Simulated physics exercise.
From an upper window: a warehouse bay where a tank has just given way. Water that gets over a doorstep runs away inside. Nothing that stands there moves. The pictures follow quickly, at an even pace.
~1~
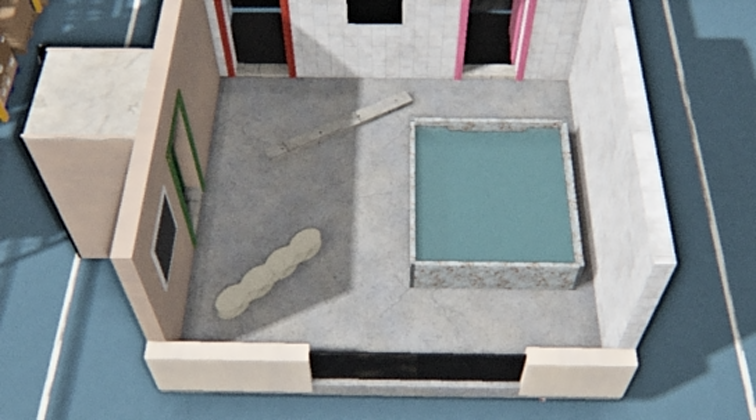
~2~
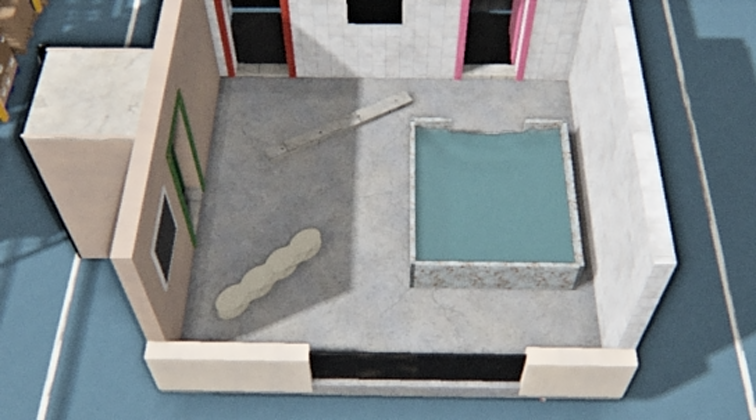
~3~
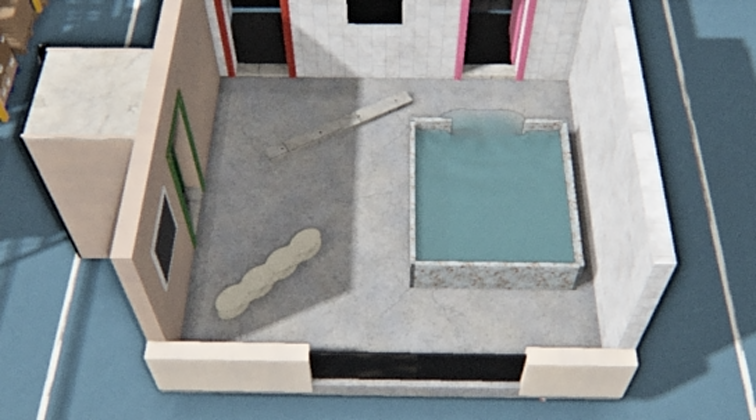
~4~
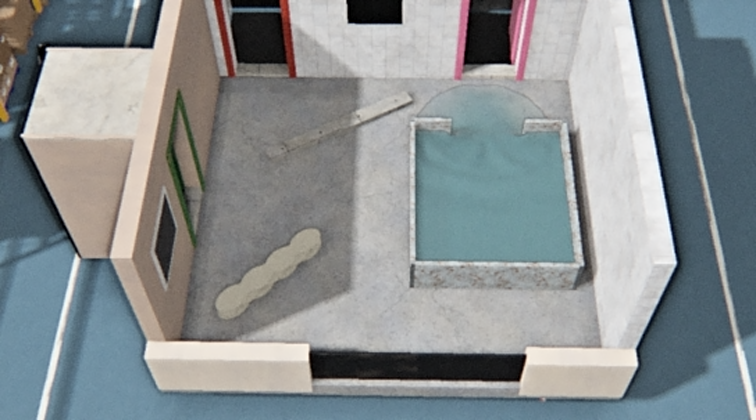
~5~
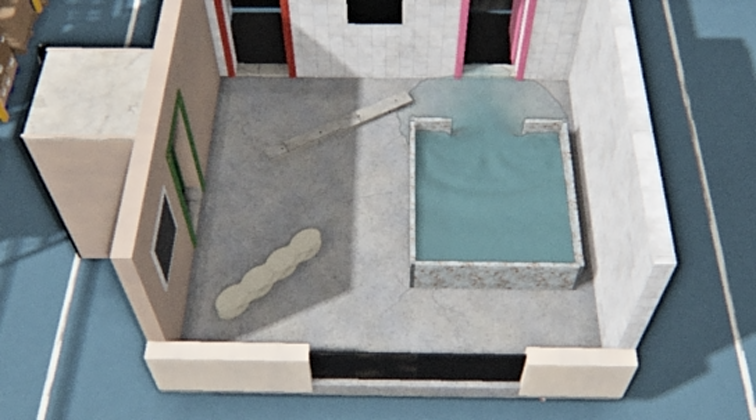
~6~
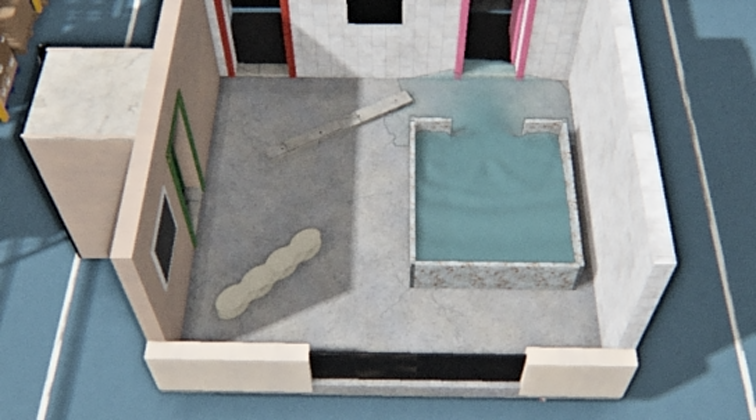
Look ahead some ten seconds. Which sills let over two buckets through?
One by one: The green door admits no more than that; the red door lets in a lot; the pink door lets in a lot.
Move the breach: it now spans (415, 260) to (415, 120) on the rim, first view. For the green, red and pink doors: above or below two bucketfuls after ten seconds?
The green one is over, the red one is over, the pink one lets less in.
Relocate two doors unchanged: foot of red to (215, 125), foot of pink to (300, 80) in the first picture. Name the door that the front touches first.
That is the one in pink.
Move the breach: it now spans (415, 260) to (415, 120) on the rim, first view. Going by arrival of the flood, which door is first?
It is the green-painted one.
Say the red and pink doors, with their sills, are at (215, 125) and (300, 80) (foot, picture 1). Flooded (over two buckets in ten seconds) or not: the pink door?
One by one: The pink one stays under.
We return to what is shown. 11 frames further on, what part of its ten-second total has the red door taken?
About 0 per cent.
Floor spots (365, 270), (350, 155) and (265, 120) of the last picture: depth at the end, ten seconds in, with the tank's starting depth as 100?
About 8, 4 and 12 per cent.
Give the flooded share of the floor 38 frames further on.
About 75 per cent.
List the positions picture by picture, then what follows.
Still water in the open tank at (492, 192), in the first picture.
The front is at a hidden place, out from the gap on the open tank's far side, in the second picture.
Water pours out on the open tank's far side and has run to (445, 117), in the third picture.
Water pours out on the open tank's far side and has run to (463, 90), in the fourth picture.
Water pours out on the open tank's far side and has run to (433, 79), in the fifth picture.
Water pours out on the open tank's far side and has run to (408, 78), in the sixth picture.
A moment on, water covers 15 % of the floor; the green door not reached, the red door not reached, the pink door far over two buckets in.
Next, water covers 30 % of the floor; the green door not reached, the red door wet at the sill, nothing in, the pink door far over two buckets in.
Then, water covers 45 % of the floor; the green door wet at the sill, nothing in, the red door wet at the sill, nothing in, the pink door far over two buckets in.
Later, water covers 75 % of the floor; the green door wet at the sill, nothing in, the red door under two buckets in, the pink door far over two buckets in.
In the end, water covers 95 % of the floor; the green door wet at the sill, nothing in, the red door over two buckets in, the pink door far over two buckets in.
